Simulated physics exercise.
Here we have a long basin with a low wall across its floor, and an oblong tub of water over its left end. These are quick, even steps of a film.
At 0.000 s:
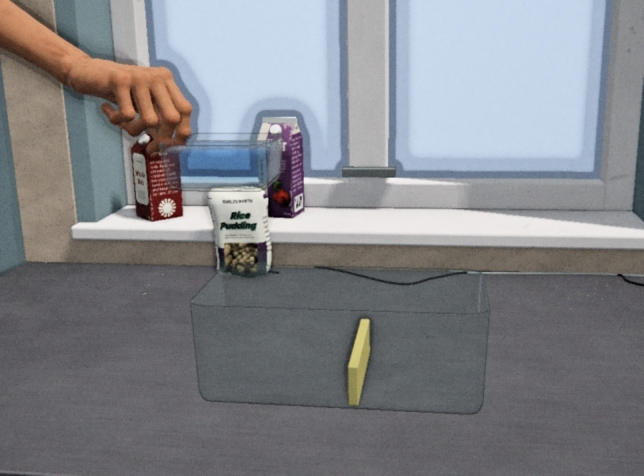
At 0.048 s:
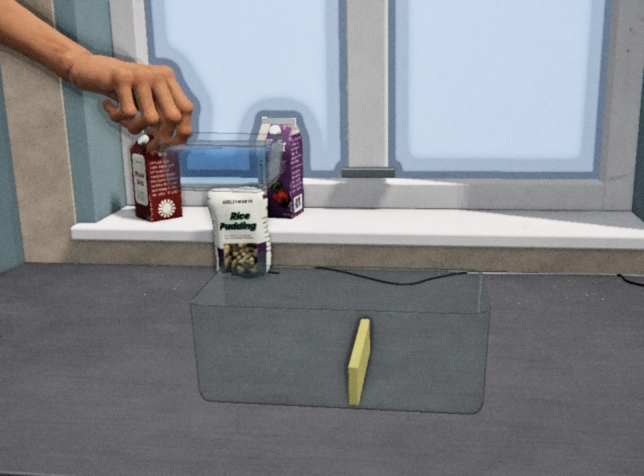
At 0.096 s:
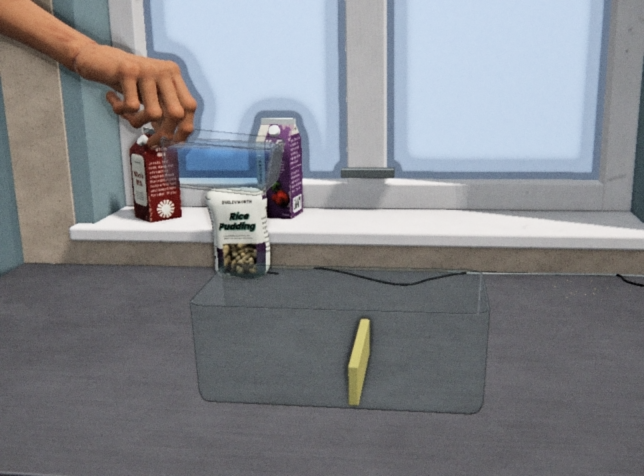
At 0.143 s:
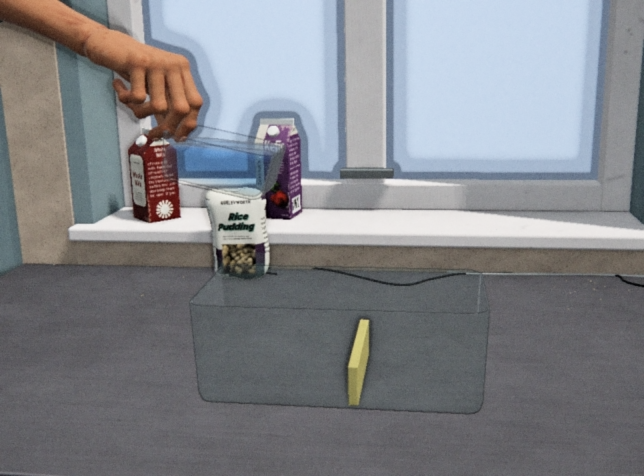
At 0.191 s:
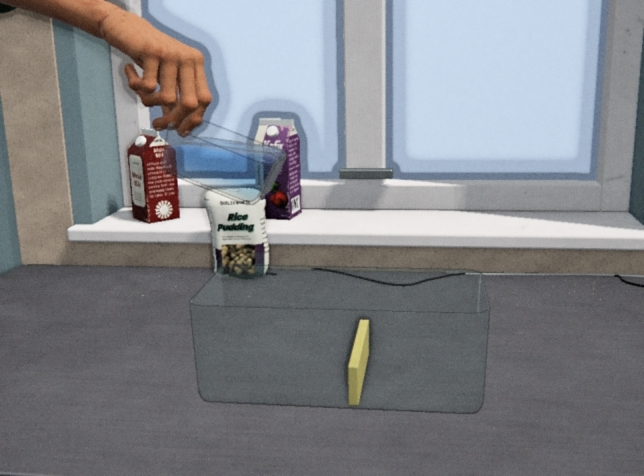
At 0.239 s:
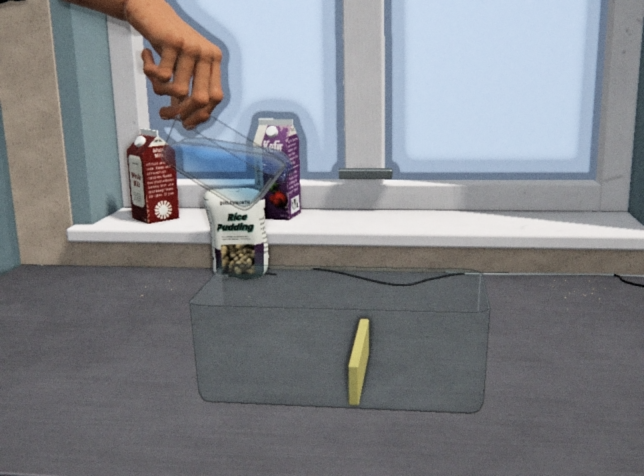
On a grey counter by a window, a hand tilts a clear tub rightward above a basin.
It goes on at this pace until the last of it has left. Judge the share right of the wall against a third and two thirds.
In the end less than a third is right of the wall.
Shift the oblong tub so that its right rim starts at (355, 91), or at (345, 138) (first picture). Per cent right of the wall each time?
About 80 and 85 per cent.
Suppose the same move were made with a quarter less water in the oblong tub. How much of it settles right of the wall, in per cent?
Close to 5 per cent.
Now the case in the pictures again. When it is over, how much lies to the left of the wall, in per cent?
Close to 95 per cent.
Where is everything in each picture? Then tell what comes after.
Tilt 0°; pouring edge (276, 141); surface from (175, 145) to (275, 146); the long basin's rim runs from (207, 284) to (485, 292); the wall's top is at (360, 343), in the first picture.
Tilt 1°; pouring edge (277, 142); surface from (176, 145) to (276, 146), in the second picture.
Tilt 6°; pouring edge (278, 146); surface from (176, 144) to (277, 148), in the third picture.
Tilt 13°; pouring edge (279, 153); surface from (177, 143) to (278, 150), in the fourth picture.
Tilt 21°; pouring edge (280, 162); surface from (178, 143) to (282, 156); 2 per cent is over the edge, in the fifth picture.
Tilt 32°; pouring edge (279, 172); surface from (178, 142) to (270, 158); 8 per cent is over the edge, in the sixth picture.
After 0.51 s the tilt is 93° and 11 per cent is still to pour, 42 is left of the wall and 0 right of it.
After 0.70 s the tilt is 102° and 2 per cent is still to pour, 94 is left of the wall and 1 right of it.
After 0.91 s the tilt is 102° and 0 per cent is still to pour, 93 is left of the wall and 4 right of it.
After 1.13 s the tilt is 102° and 0 per cent is still to pour, 93 is left of the wall and 4 right of it.
In the end 93 per cent lies left of the wall, 4 right of it and 3 outside.
